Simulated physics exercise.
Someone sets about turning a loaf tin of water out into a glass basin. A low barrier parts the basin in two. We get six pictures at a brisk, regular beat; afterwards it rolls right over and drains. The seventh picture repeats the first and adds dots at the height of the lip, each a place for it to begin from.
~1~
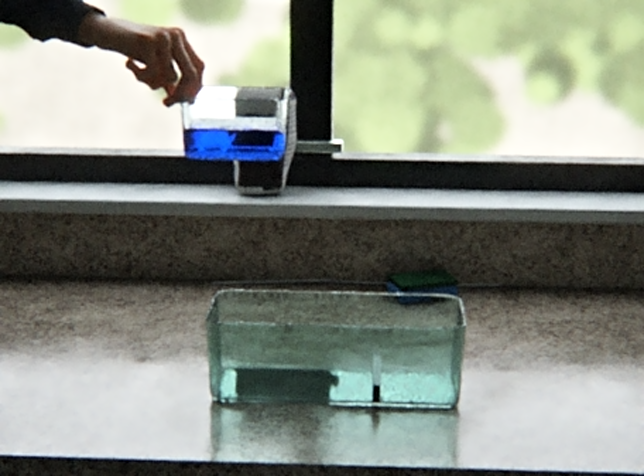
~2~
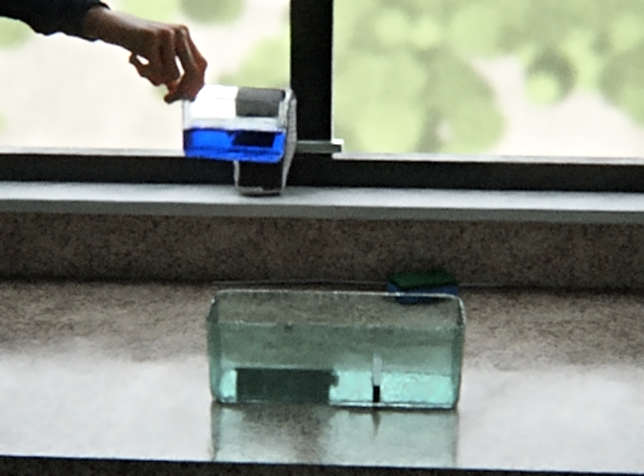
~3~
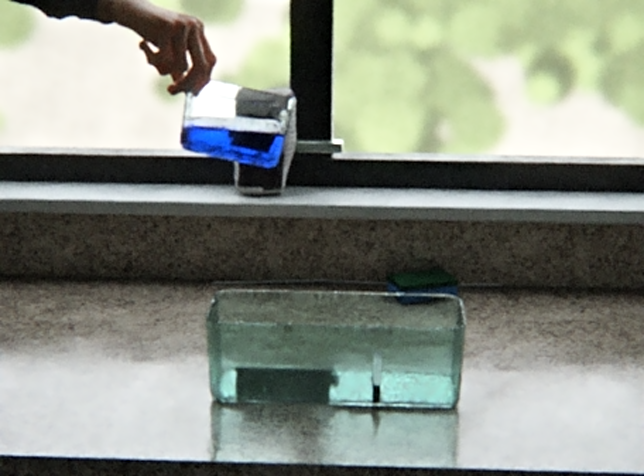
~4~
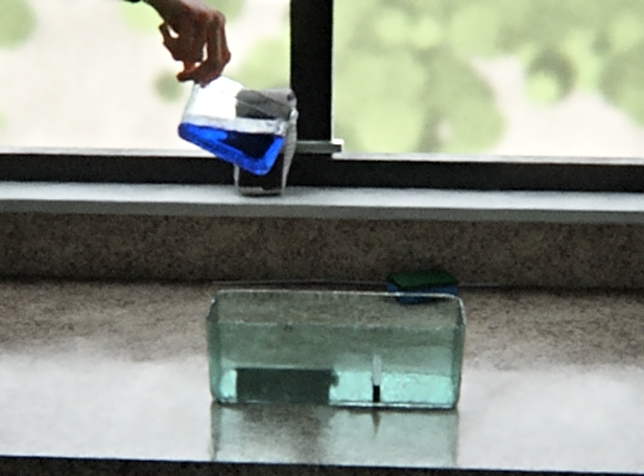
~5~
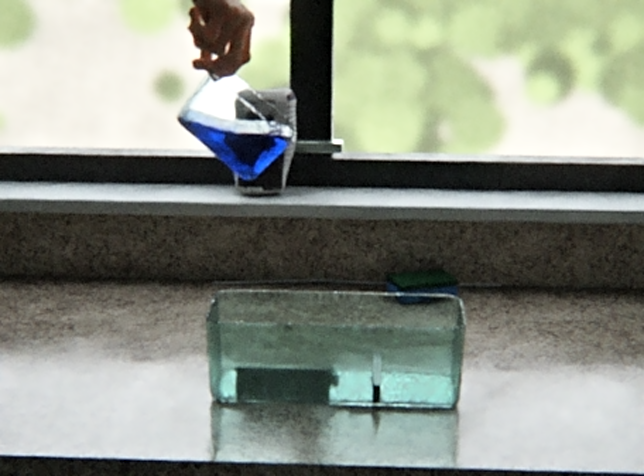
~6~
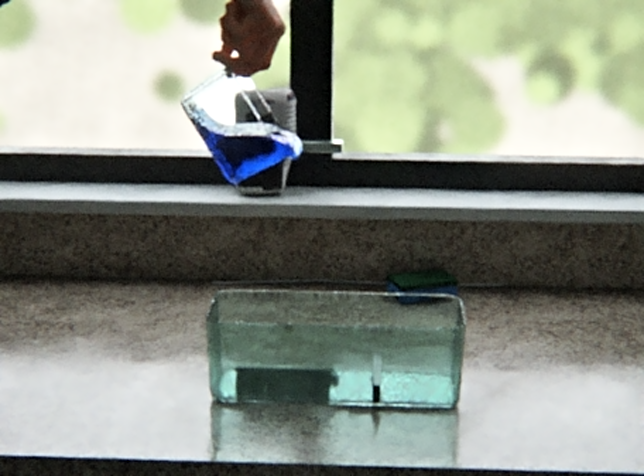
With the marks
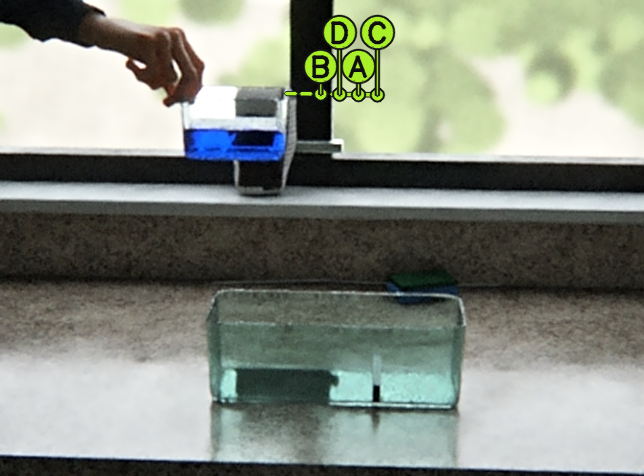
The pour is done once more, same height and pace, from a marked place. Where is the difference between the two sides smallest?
D is best.
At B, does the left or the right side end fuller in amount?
The left one.
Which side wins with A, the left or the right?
The right one.
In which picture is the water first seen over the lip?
In picture 6.
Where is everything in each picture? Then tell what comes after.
The first frame shows upright, lip at (286, 93); basin from (210, 398) to (460, 405); top of the wall at (377, 367); nothing has left yet.
The second frame shows tipped about 3°, lip at (287, 96); nothing has left yet.
The third frame shows tipped about 11°, lip at (291, 104); nothing has left yet.
The fourth frame shows tipped about 24°, lip at (294, 116); nothing has left yet.
The fifth frame shows tipped about 41°, lip at (293, 133); nothing has left yet.
The sixth frame shows tipped about 59°, lip at (288, 150); water is over the lip, down to (292, 156).
On the marked copy, A at (358, 94); B at (320, 94); C at (377, 94); D at (339, 94).
Choosing A, about 32 % ends left of the wall and 62 % right of it; 5 % is lost outside.
Choosing B, about 67 % ends left of the wall and 29 % right of it; 4 % is lost outside.
Choosing C, about 23 % ends left of the wall and 68 % right of it; 9 % is lost outside.
Choosing D, about 47 % ends left of the wall and 50 % right of it; 3 % is lost outside.
